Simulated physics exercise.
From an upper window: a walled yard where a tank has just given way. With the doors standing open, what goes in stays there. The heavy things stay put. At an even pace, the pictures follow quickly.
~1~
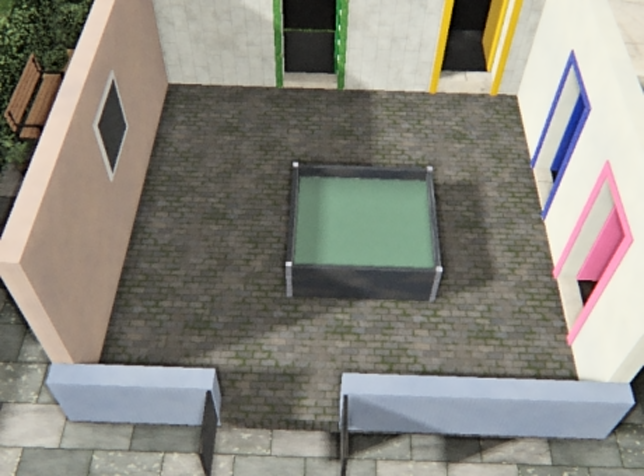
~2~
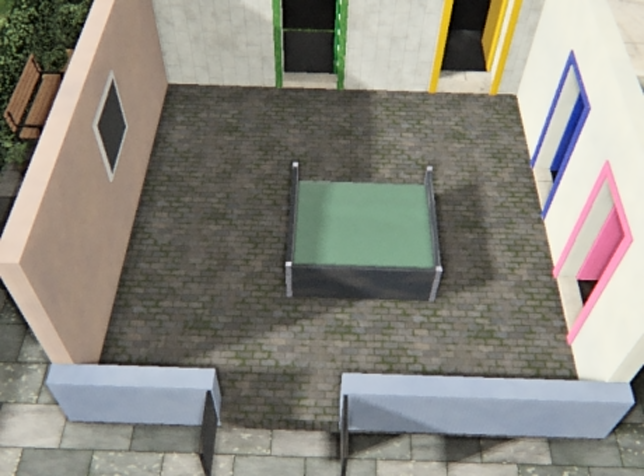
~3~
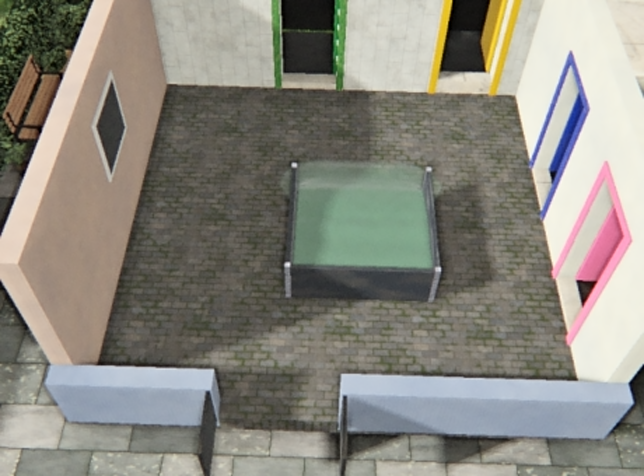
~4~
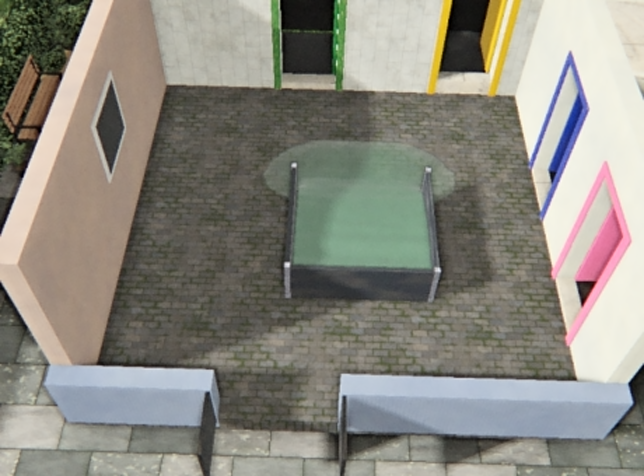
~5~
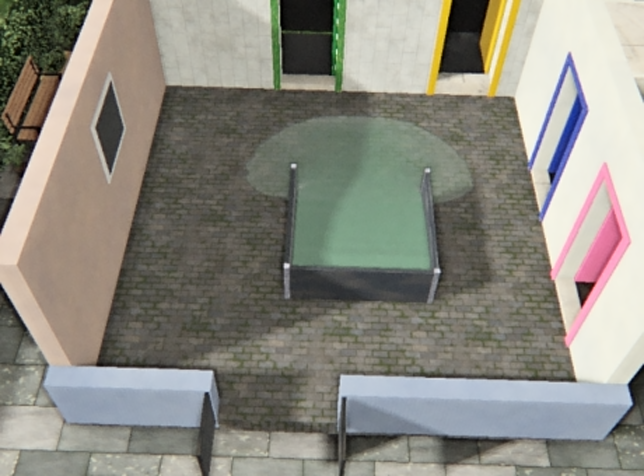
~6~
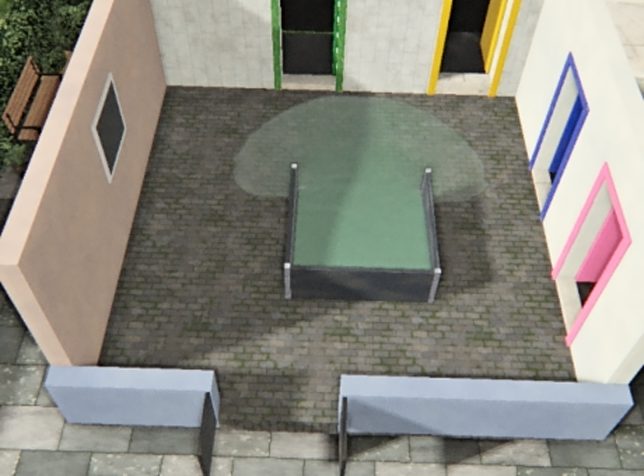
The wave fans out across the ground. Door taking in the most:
Green door.
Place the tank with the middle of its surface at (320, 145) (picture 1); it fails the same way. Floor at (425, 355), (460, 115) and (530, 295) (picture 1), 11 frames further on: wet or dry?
In order: Unreached, reached, unreached.
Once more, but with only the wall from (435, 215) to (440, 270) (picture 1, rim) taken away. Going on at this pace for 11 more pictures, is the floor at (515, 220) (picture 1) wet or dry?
There: Flooded.
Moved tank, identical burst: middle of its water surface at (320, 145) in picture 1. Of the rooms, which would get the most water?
That is the green door.
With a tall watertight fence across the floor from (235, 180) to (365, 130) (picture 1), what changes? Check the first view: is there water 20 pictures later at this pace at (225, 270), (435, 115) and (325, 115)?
Log: Point 1 inundated, point 2 inundated, point 3 inundated.
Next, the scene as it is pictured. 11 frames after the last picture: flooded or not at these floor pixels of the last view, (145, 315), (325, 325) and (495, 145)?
The first spot is spared, the second spared and the third swamped.
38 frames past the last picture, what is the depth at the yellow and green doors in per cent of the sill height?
The first is near 30 per cent, the second near 50 per cent.
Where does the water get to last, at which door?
Answer: The one in pink.
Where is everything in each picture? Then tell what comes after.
Still water in the open tank at (363, 219), in the first frame.
Water pours out on the open tank's far side and has run to a hidden place, in the second frame.
Water pours out on the open tank's far side and has run to (435, 184), in the third frame.
Water pours out on the open tank's far side and has run to (427, 156), in the fourth frame.
Water pours out on the open tank's far side and has run to (405, 124), in the fifth frame.
The front is at (390, 101), out from the gap on the open tank's far side, in the sixth frame.
A moment on, water covers 30 % of the floor; yellow door wet at the sill, nothing in, green door some in, blue door not reached, pink door not reached.
Next, water covers 35 % of the floor; yellow door wet at the sill, nothing in, green door a lot in, blue door wet at the sill, nothing in, pink door not reached.
Then, water covers 50 % of the floor; yellow door wet at the sill, nothing in, green door a lot in, blue door a trickle in, pink door not reached.
Later, water covers 90 % of the floor; yellow door wet at the sill, nothing in, green door a lot in, blue door a trickle in, pink door wet at the sill, nothing in.
In the end, water covers 100 % of the floor; yellow door wet at the sill, nothing in, green door a lot in, blue door some in, pink door a trickle in; the green door has let in the most.
